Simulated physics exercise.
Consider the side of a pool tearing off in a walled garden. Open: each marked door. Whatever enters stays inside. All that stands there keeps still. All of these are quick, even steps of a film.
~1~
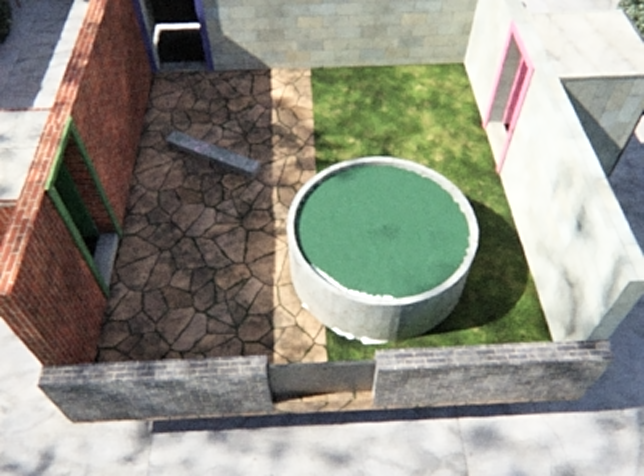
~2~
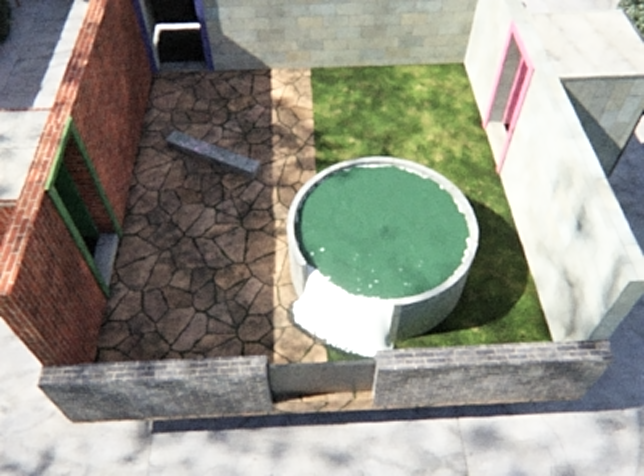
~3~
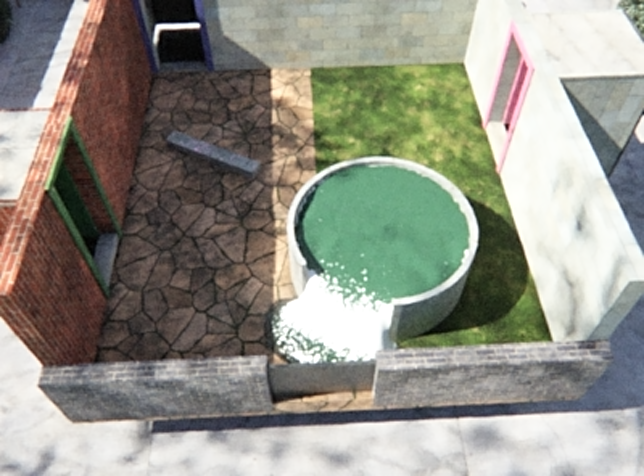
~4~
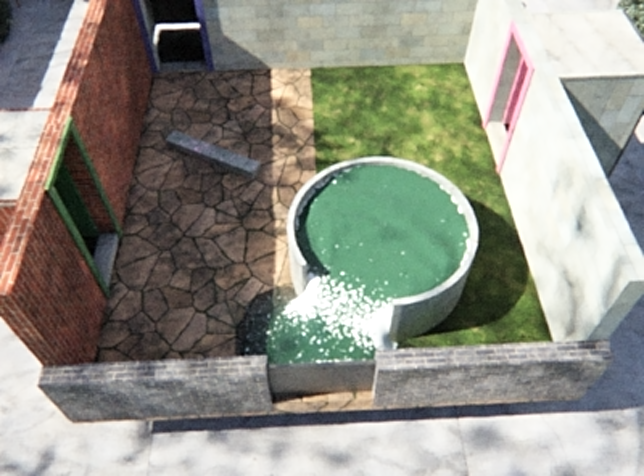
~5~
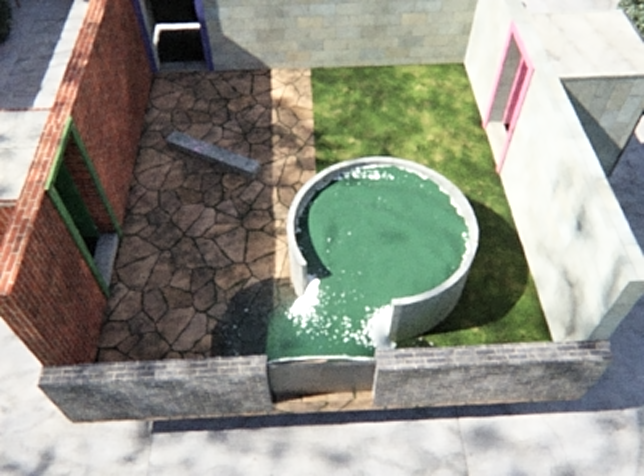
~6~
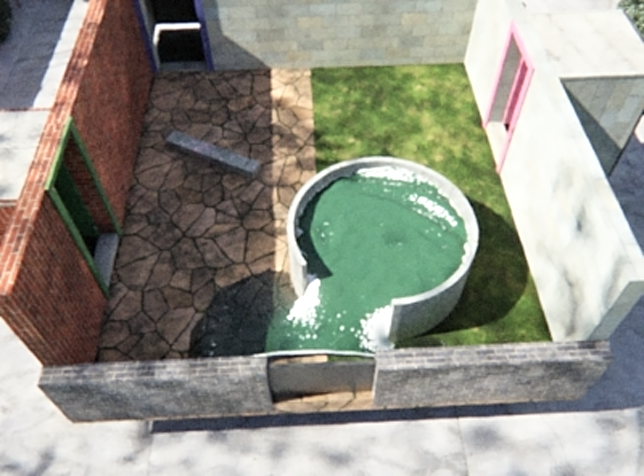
A round, pale-walled pool of green water stands on the grass at the right of a walled garden, seen from above by a still camera. Brown stone paving with a grey block lies left beside a red brick wall with a green-framed opening, opposite a pink-framed one. The pool's near side opens, and water pours out in white froth, then spreads green along the low front wall toward the left.
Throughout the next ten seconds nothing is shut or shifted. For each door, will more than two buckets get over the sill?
The blue door will allow in an excess, the pink door will allow in no excess, the green door will allow in an excess.
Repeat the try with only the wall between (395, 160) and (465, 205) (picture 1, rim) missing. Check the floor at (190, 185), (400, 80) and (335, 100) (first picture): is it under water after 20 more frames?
Taking the three spots as listed, they end up spared, inundated and inundated.
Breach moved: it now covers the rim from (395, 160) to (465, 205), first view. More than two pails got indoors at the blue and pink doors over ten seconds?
In brief, the blue door exceeds the mark and the pink door exceeds the mark.
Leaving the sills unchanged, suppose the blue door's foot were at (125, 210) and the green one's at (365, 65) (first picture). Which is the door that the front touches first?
Answer: The one in blue.
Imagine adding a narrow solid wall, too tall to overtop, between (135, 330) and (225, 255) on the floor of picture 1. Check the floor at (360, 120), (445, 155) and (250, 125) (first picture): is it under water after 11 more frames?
Reading the points as listed, I get left untouched, then left untouched, then left untouched.
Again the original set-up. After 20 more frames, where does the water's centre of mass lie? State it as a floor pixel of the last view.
I'd place it roughly at (297, 271).
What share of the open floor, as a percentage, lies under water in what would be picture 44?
I'd estimate some 85 per cent.
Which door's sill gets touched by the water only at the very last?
It would be the pink-painted one.
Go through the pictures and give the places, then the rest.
In the first picture, still water in the pool at (381, 228).
In the second picture, water pours out at (342, 316) and has run to (293, 309).
In the third picture, water pours out at (342, 318) and has run to a hidden place.
In the fourth picture, the front is at (242, 344), out from the gap at (342, 320).
In the fifth picture, the front is at a hidden place, out from the gap at (342, 319).
In the sixth picture, water pours out at (342, 319) and has run to a hidden place.
A moment on, water covers 20 % of the floor; the blue door not reached, the pink door not reached, the green door not reached.
Next, water covers 30 % of the floor; the blue door not reached, the pink door not reached, the green door under two buckets in.
Then, water covers 55 % of the floor; the blue door under two buckets in, the pink door not reached, the green door over two buckets in.
Later, water covers 85 % of the floor; the blue door far over two buckets in, the pink door wet at the sill, nothing in, the green door over two buckets in.
In the end, water covers 95 % of the floor; the blue door far over two buckets in, the pink door wet at the sill, nothing in, the green door over two buckets in.
